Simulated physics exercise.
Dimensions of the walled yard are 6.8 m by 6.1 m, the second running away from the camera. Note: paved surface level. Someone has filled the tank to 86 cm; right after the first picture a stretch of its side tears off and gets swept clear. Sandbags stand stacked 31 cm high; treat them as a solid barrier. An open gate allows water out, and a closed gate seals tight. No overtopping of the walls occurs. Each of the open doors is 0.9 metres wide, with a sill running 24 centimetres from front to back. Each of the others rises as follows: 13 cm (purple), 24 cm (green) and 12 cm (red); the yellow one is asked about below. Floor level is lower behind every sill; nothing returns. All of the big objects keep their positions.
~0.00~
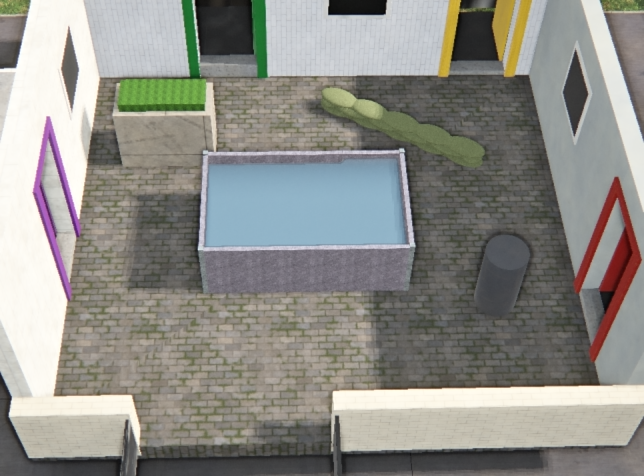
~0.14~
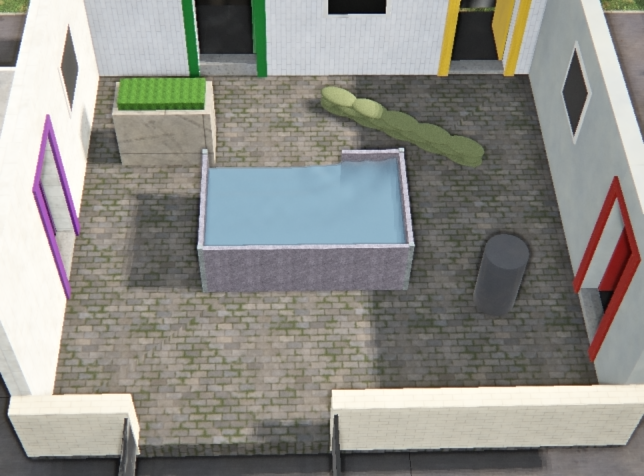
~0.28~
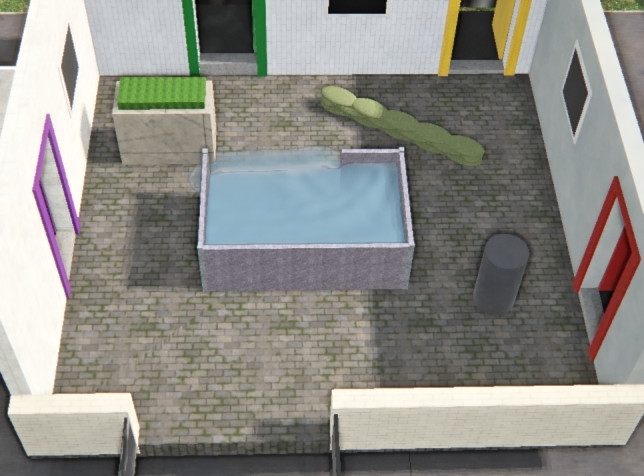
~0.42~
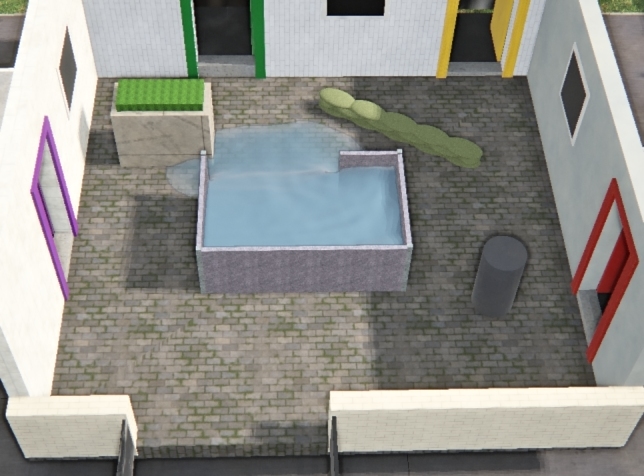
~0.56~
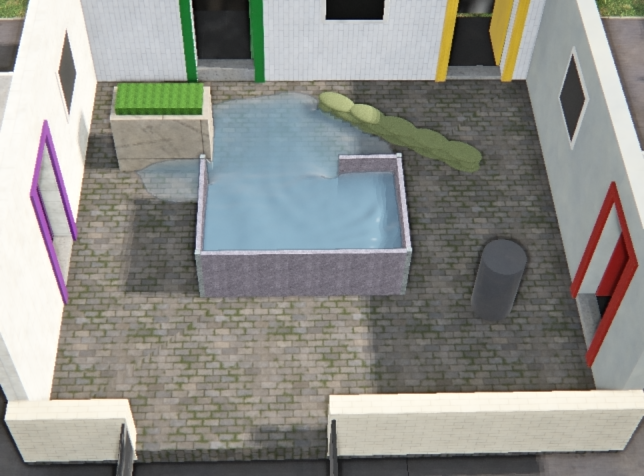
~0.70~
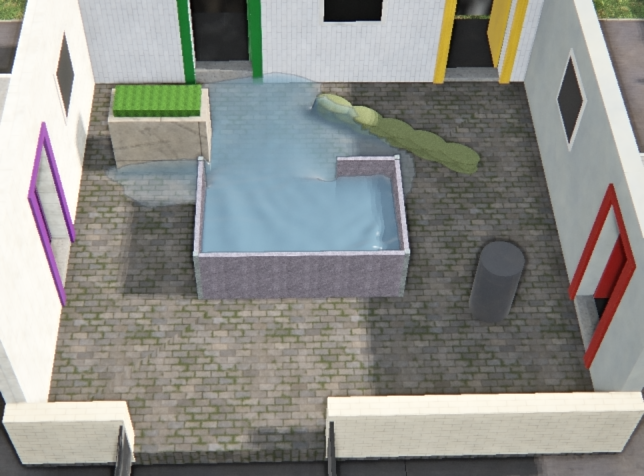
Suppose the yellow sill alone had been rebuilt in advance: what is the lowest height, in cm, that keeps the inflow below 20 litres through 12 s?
About 8 cm.
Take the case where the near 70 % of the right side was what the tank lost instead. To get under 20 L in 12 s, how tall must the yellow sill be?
A height of around 26 cm.
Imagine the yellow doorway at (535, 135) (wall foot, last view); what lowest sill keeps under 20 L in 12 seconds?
Roughly 16 cm.
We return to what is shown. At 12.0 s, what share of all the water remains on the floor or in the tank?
Roughly 74 per cent of the water.
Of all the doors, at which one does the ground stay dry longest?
Door: Red.
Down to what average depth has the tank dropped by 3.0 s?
I'd put it near 22 cm.
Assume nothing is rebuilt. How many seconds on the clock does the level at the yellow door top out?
I'd say near 7.0 seconds.
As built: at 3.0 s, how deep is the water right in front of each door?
Lab note, depth in cm: Purple 6; green 30; red 0; yellow 6.
After 1.4 s water covers 25 % of the floor, deepest (56 cm) near (257, 89); it has not reached the yellow door.
After 3.0 s water covers 55 % of the floor, deepest (38 cm) near (95, 90); 6 cm at the yellow door, 0 litres in over its 8 cm sill.
After 12.0 s water covers 95 % of the floor, deepest (12 cm) near (373, 429); 6 cm at the yellow door, 19 litres in over its 8 cm sill.
At the yellow door as built, the water arrived by 1.7 s and peaked near 10 cm at 7.0 s.
With a sill of 6.5 cm, 35 litres would have come in within the 12 s; with 9 cm, 13 litres. So under 20 litres takes about 8 cm.
